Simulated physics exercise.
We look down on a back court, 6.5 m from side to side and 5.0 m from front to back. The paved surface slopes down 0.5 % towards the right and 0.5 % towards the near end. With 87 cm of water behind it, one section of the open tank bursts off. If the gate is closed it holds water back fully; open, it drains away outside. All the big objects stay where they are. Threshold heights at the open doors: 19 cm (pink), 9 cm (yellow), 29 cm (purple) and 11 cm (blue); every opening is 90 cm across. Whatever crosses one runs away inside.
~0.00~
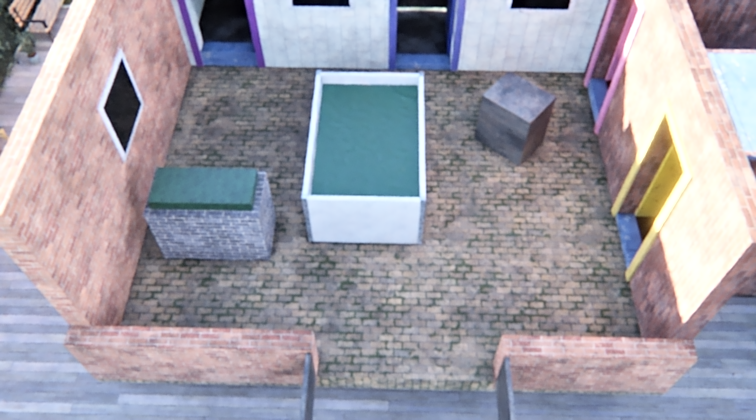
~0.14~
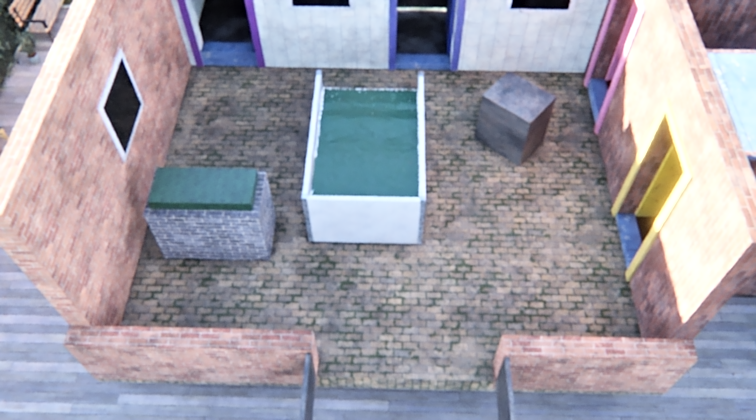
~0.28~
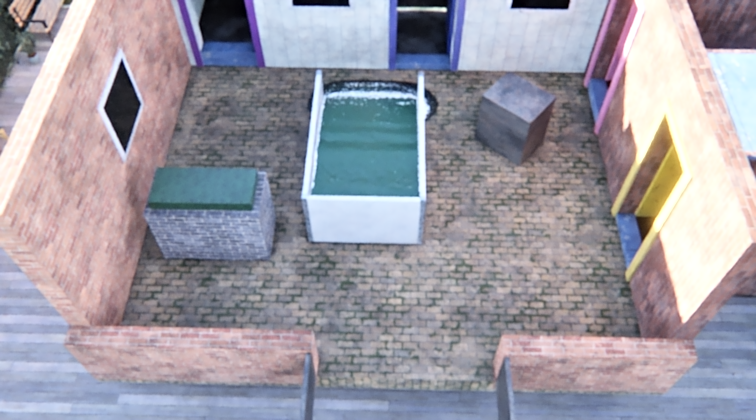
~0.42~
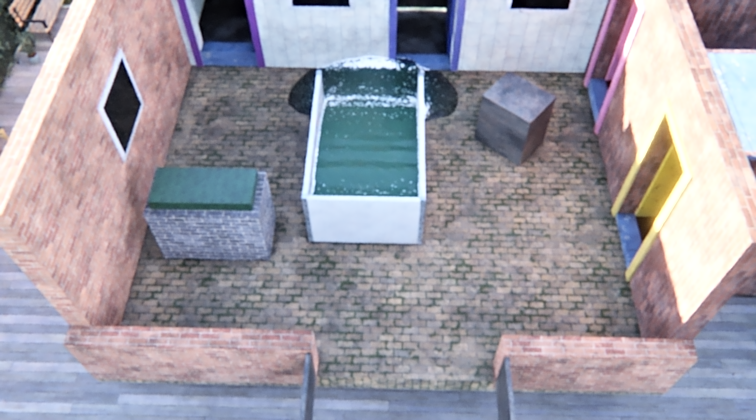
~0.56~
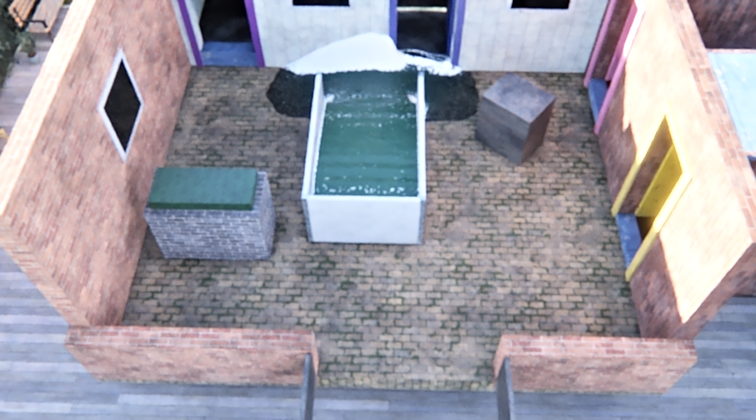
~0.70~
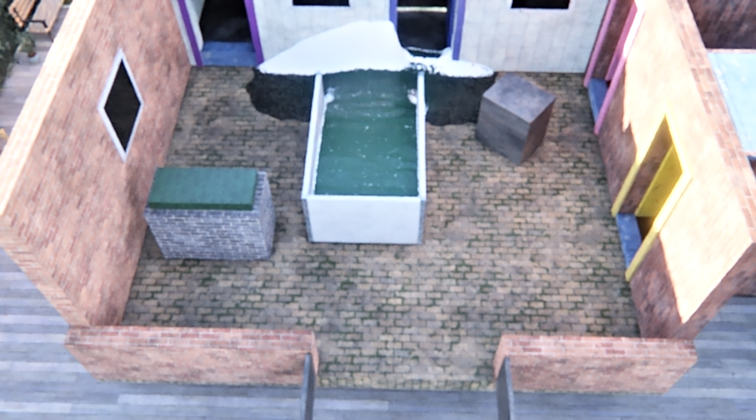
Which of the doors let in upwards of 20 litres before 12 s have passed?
Door by door: At the pink door it exceeds the limit; at the yellow door it stays under the limit; at the purple door it keeps below the limit; at the blue door it exceeds the limit.
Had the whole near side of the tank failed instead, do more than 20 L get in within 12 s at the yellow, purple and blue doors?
Against that limit: Yellow below, purple below, blue not over.
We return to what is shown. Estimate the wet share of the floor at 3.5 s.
About 55 per cent.
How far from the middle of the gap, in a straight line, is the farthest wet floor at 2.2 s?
About 3.8 m.
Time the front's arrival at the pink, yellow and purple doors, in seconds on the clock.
Arrival: Pink 1.6 s, yellow 2.6 s, purple 0.8 s.
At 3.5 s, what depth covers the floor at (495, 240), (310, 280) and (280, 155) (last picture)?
In that order: 0, 0 and 0 cm.
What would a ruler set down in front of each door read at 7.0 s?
Depths in cm: Pink 10, yellow 4, purple 10, blue 7.
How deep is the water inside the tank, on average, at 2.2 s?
Some 26 cm.
After 1.4 s water covers 20 % of the floor and is deepest (56 cm) near (366, 76); pink door not reached, yellow door not reached, purple door 13 cm at the sill, 0 L in, blue door 39 cm at the sill, 173 L in.
After 2.2 s water covers 35 % of the floor and is deepest (40 cm) near (202, 73); pink door 28 cm at the sill, 7 L in, yellow door not reached, purple door 15 cm at the sill, 0 L in, blue door 31 cm at the sill, 323 L in.
After 3.5 s water covers 55 % of the floor and is deepest (28 cm) near (114, 352); pink door 24 cm at the sill, 40 L in, yellow door 5 cm at the sill, 0 L in, purple door 18 cm at the sill, 2 L in, blue door 18 cm at the sill, 408 L in.
After 7.0 s water covers 90 % of the floor and is deepest (14 cm) near (262, 355); pink door 10 cm at the sill, 49 L in, yellow door 4 cm at the sill, 0 L in, purple door 10 cm at the sill, 2 L in, blue door 7 cm at the sill, 422 L in.
After 12.0 s water covers 95 % of the floor and is deepest (9 cm) near (114, 352); pink door 7 cm at the sill, 49 L in, yellow door 9 cm at the sill, 0 L in, purple door 5 cm at the sill, 2 L in, blue door 4 cm at the sill, 422 L in.
